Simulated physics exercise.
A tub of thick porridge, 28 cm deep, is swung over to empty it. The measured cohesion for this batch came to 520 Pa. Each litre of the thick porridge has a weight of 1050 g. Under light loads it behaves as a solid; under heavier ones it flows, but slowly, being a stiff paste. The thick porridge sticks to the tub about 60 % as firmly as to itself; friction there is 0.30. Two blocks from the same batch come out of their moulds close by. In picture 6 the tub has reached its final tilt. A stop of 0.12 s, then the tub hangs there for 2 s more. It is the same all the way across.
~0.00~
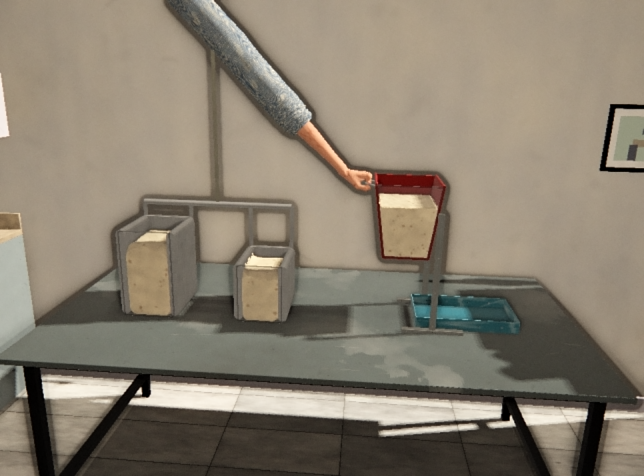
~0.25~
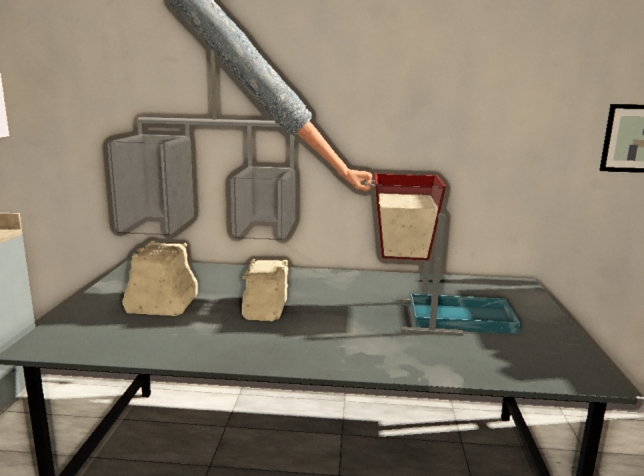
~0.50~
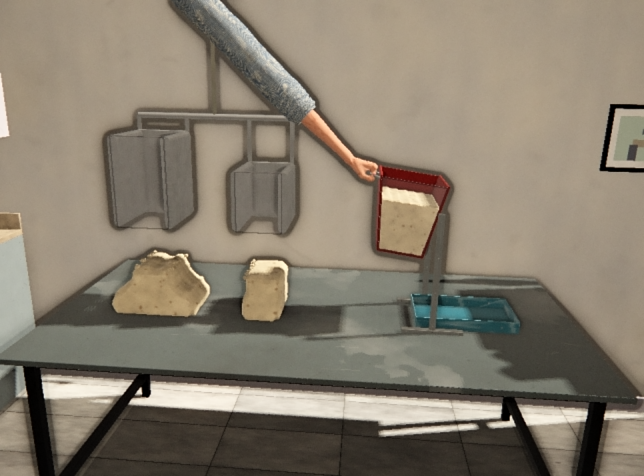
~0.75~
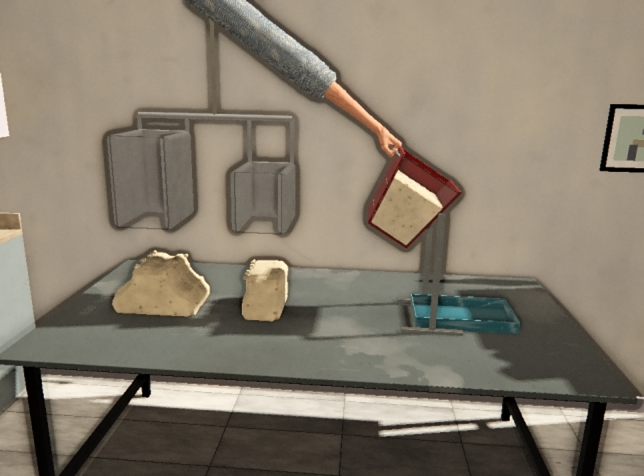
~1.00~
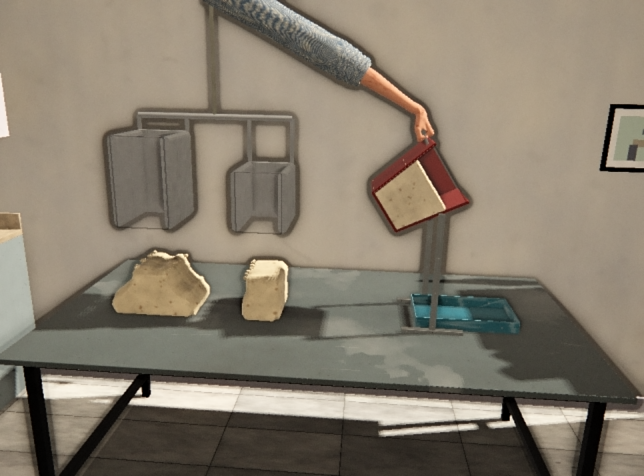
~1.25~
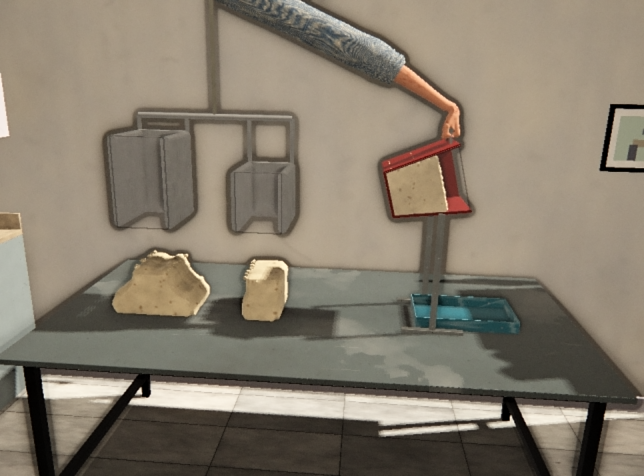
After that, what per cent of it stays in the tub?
Some 100 percent stays in the tub.
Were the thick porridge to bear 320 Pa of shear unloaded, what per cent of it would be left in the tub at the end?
100 %.
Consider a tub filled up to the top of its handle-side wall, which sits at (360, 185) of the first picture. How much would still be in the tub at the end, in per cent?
I'd put it at close to 100 per cent.
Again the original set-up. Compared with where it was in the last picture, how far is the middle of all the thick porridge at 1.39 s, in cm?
Shift: Roughly 0 cm.
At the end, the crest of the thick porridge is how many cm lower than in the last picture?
0 cm.
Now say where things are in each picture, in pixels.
In the first picture, handle-side rim at (378, 185), tilt 0 degrees; crest of the thick porridge at (388, 206); block heights 30 cm, 19 cm (left to right).
In the second picture, handle-side rim at (378, 185), tilt 0 degrees; crest of the thick porridge at (388, 206); block heights 24 cm, 19 cm (left to right).
In the third picture, handle-side rim at (383, 176), tilt 8 degrees; crest of the thick porridge at (387, 199); block heights 19 cm, 18 cm (left to right).
In the fourth picture, handle-side rim at (406, 156), tilt 32 degrees; crest of the thick porridge at (398, 178); block heights 19 cm, 18 cm (left to right).
In the fifth picture, handle-side rim at (436, 146), tilt 57 degrees; crest of the thick porridge at (415, 163); block heights 19 cm, 18 cm (left to right).
In the sixth picture, handle-side rim at (460, 147), tilt 76 degrees; crest of the thick porridge at (434, 158); block heights 19 cm, 18 cm (left to right).
After 1.39 s, the tub is at 76 degrees and holds 100 %.
After 1.56 s, the tub is at 76 degrees and holds 100 %.
After 1.73 s, the tub is at 76 degrees and holds 100 %.
After 1.90 s, the tub is at 76 degrees and holds 100 %.
After 3.25 s, the tub is at 76 degrees and holds 100 %.
